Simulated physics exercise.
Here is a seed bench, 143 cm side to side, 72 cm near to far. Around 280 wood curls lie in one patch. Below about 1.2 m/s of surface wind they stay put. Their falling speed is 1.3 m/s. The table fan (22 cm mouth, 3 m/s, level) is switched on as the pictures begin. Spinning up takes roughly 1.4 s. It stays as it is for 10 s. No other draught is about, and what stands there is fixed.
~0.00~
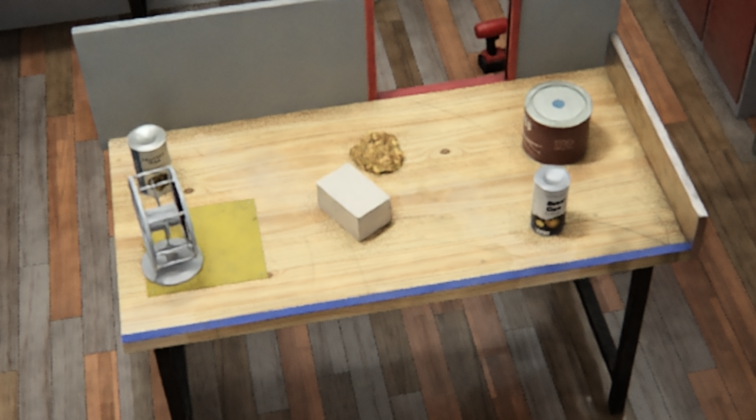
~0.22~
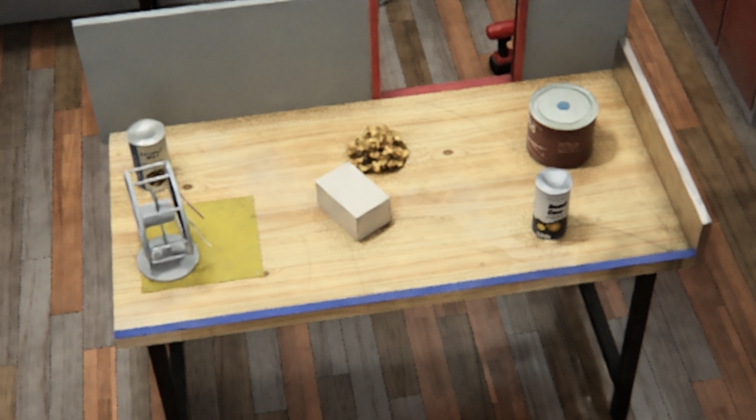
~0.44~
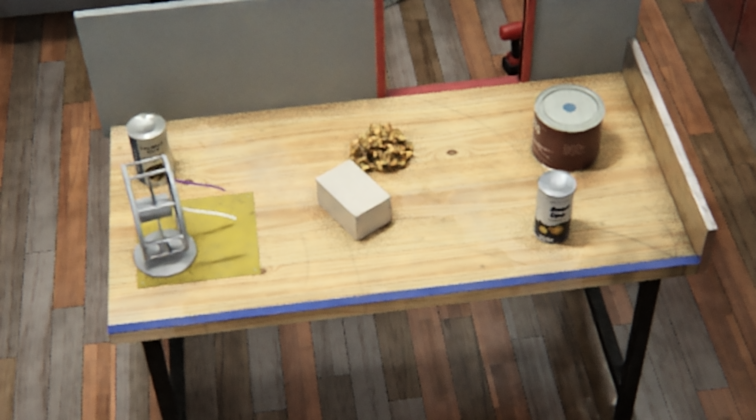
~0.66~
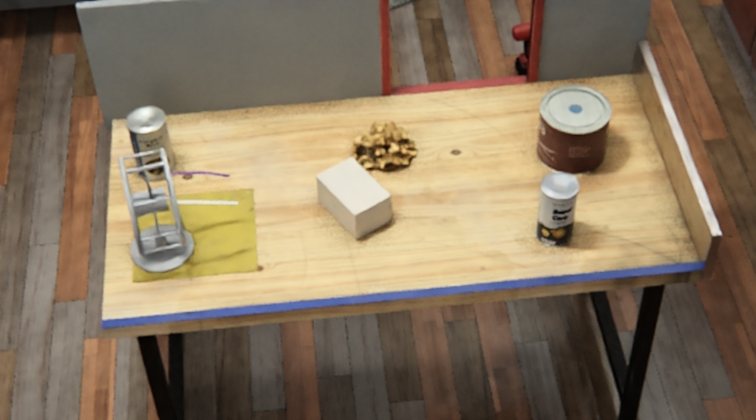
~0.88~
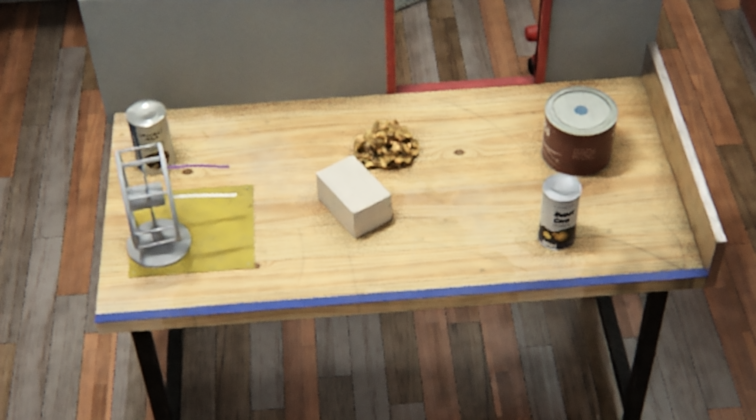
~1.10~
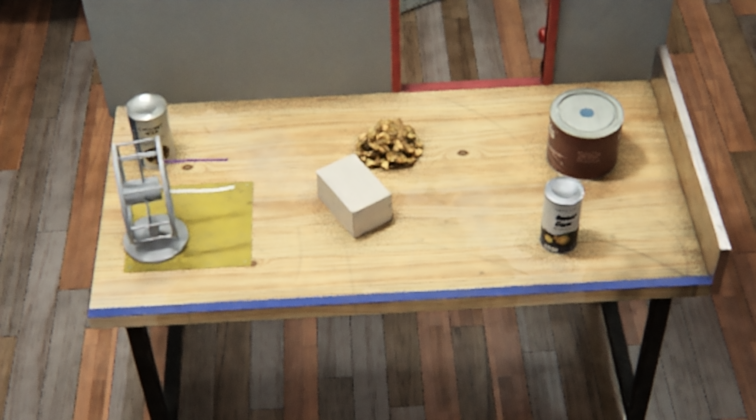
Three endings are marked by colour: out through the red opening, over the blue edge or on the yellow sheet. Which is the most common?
It is red that takes the most.
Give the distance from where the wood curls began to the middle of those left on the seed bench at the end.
About 15 cm.
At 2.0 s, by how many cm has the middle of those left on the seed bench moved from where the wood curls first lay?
Roughly 0 cm.
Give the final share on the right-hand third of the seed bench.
Near 15 %.
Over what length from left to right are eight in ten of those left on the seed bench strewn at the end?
About 30 cm.
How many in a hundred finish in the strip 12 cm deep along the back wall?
Near 30 %.
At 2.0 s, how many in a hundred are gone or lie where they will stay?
Some 2 per cent.
After 2.0 s, 98 % are on the move or not yet settled, 1 % are out through the red opening, 0 % over the blue edge and 0 % on the yellow sheet; the middle of those still in play is near (399, 143).
After 3.2 s, 95 % are on the move or not yet settled, 9 % are out through the red opening, 0 % over the blue edge and 0 % on the yellow sheet; the middle of those still in play is near (413, 138).
After 5.5 s, 84 % are on the move or not yet settled, 18 % are out through the red opening, 0 % over the blue edge and 0 % on the yellow sheet; the middle of those still in play is near (439, 119).
After 10.0 s, at the end, 32 % are out through the red opening, 0 % over the blue edge and 0 % on the yellow sheet; the middle of those still in play is near (450, 122).
